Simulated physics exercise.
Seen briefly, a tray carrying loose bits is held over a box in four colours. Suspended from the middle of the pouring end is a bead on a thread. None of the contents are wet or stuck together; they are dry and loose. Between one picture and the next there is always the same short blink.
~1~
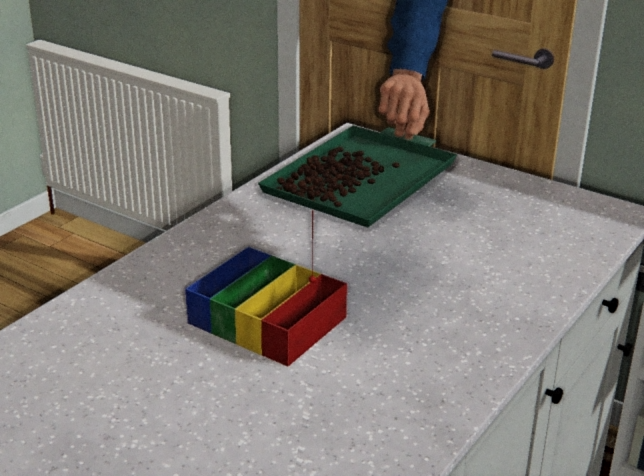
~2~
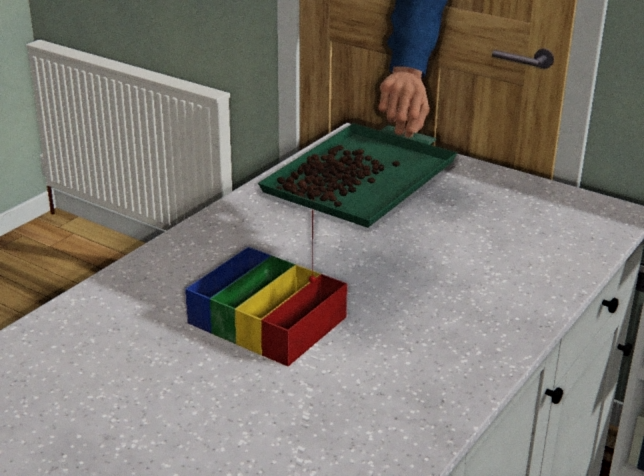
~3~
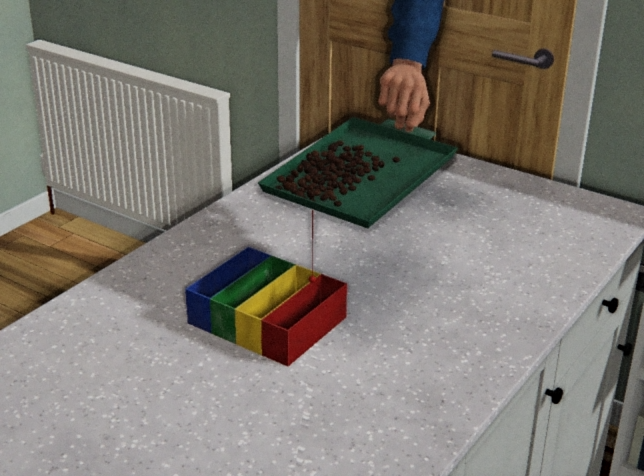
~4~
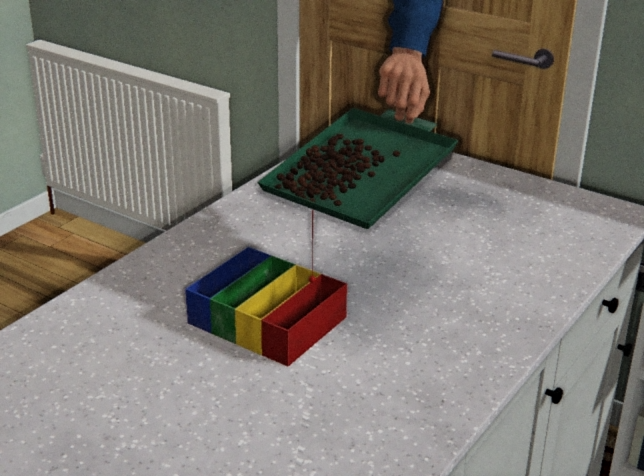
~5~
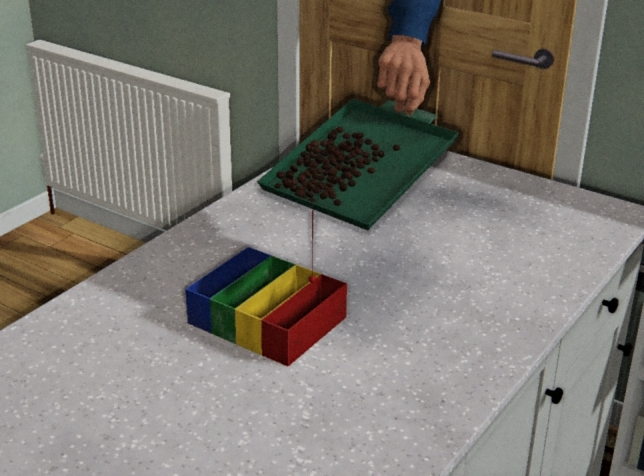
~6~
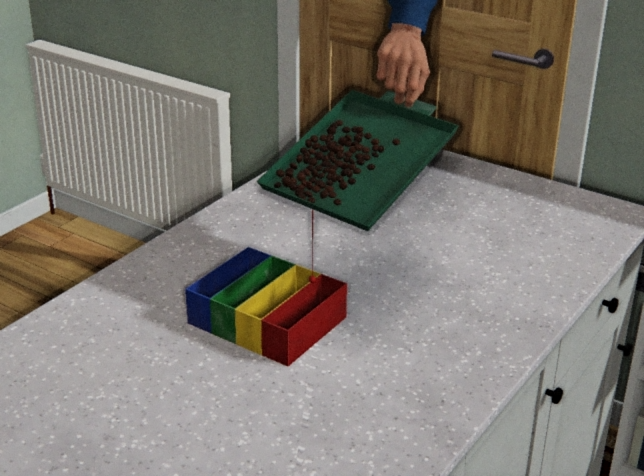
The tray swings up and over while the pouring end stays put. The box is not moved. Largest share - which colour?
Red cell.
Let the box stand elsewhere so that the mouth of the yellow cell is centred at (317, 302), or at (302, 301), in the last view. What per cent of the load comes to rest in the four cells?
In turn about 80 and about 70 percent.
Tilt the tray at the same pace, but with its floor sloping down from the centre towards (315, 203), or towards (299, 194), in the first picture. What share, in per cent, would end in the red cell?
Near 20 % and, after that, 0 %.
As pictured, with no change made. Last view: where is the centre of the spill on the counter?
Centre, final frame: Roughly (346, 353).
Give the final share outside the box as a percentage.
It works out to close to 60 per cent.
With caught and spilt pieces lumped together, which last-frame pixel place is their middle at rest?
Resting centre, last frame: Roughly (325, 346).
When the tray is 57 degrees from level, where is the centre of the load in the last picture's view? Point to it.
In the last view the centre sits at roughly (323, 198).
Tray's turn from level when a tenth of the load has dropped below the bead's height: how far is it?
Near 65 degrees.
Shortly afterwards, tray tipped steeply; all but a few on the tray; a little falling or outside the box.
Next, tray tipped right over; near a quarter on the tray; near a quarter in the red cell; only a few in the yellow cell; near two thirds falling or outside the box.
Some moments later, tray tipped past a quarter turn; near a third in the red cell; a little in the yellow cell; near two thirds falling or outside the box.
In the end, tray tipped past a quarter turn; near a third in the red cell; a little in the yellow cell; none at all in the green cell; none at all in the blue cell; near two thirds outside the box.
